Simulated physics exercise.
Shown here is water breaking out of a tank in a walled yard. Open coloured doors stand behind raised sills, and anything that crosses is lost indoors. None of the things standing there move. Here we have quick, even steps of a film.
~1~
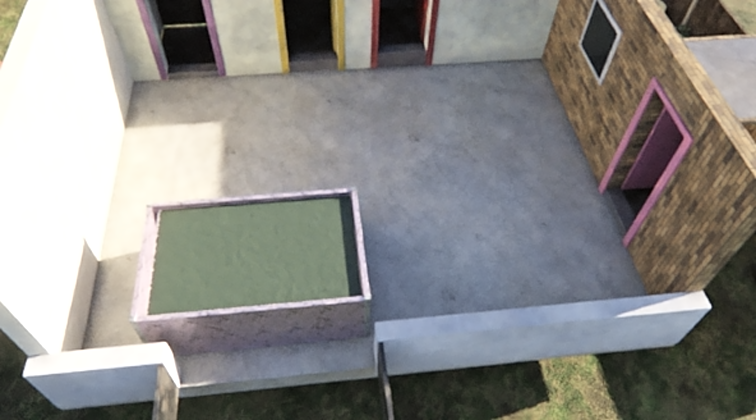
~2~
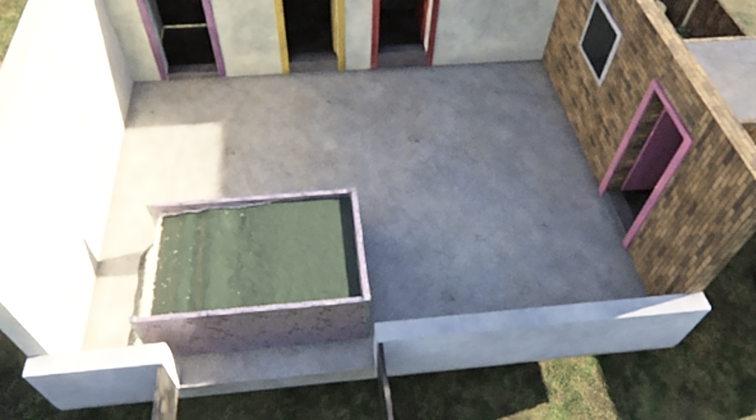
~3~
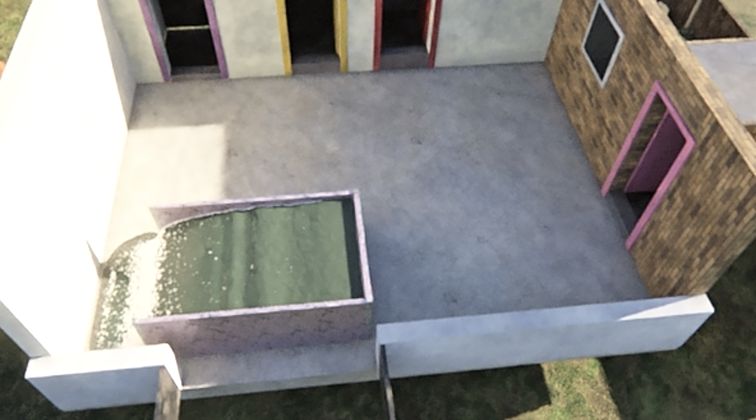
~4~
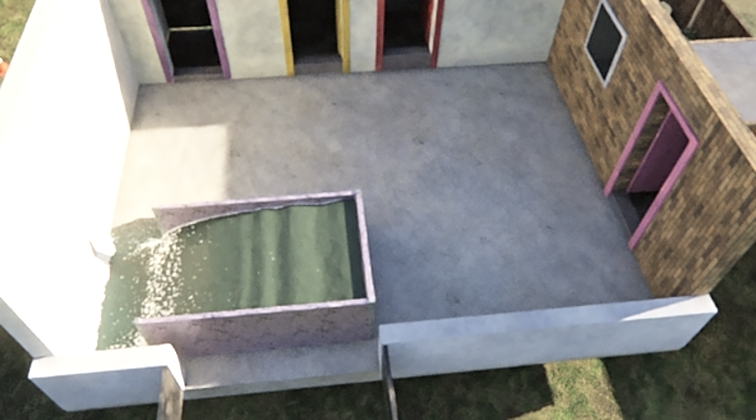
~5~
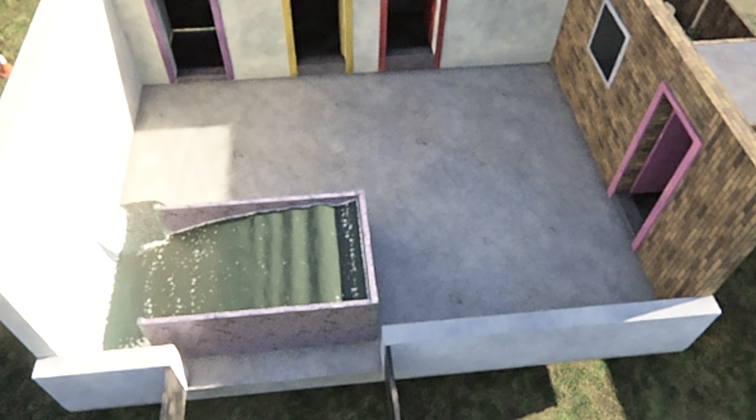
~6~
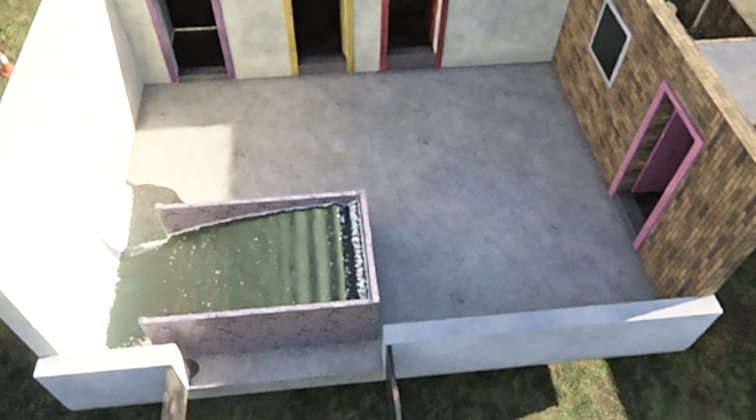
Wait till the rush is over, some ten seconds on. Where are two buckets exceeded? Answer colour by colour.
At the end, yellow door: No more than two buckets; pink door: No more than two buckets; red door: No more than two buckets; purple door: More than two buckets.
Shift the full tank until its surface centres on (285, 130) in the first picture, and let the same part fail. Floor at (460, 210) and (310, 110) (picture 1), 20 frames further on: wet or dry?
The first spot is left dry, the second inundated.
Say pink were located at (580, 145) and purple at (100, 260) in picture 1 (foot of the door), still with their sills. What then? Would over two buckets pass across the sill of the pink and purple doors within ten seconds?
Note - pink door undershoots, purple door overshoots.
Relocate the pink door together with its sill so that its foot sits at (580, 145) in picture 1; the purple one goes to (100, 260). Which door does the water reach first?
I'd say the one in purple is reached first.
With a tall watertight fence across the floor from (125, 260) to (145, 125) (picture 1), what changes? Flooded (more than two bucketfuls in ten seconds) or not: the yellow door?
Looking at it, yellow doesn't reach it.
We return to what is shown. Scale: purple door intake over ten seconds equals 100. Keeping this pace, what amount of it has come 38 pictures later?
Something like 90 in a hundred.
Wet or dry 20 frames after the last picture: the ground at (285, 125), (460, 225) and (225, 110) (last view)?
Result, in the order given: Wetted / not wetted / wetted.
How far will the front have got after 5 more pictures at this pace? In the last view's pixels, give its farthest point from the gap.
The farthest point of the front sits at (144, 89).
A moment on, water covers 20 % of the floor; the yellow door not reached, the pink door not reached, the red door not reached, the purple door not reached.
Next, water covers 30 % of the floor; the yellow door not reached, the pink door not reached, the red door not reached, the purple door over two buckets in.
Then, water covers 40 % of the floor; the yellow door wet at the sill, nothing in, the pink door not reached, the red door wet at the sill, nothing in, the purple door far over two buckets in.
Later, water covers 70 % of the floor; the yellow door wet at the sill, nothing in, the pink door wet at the sill, nothing in, the red door wet at the sill, nothing in, the purple door far over two buckets in.
In the end, water covers 90 % of the floor; the yellow door wet at the sill, nothing in, the pink door wet at the sill, nothing in, the red door wet at the sill, nothing in, the purple door far over two buckets in.
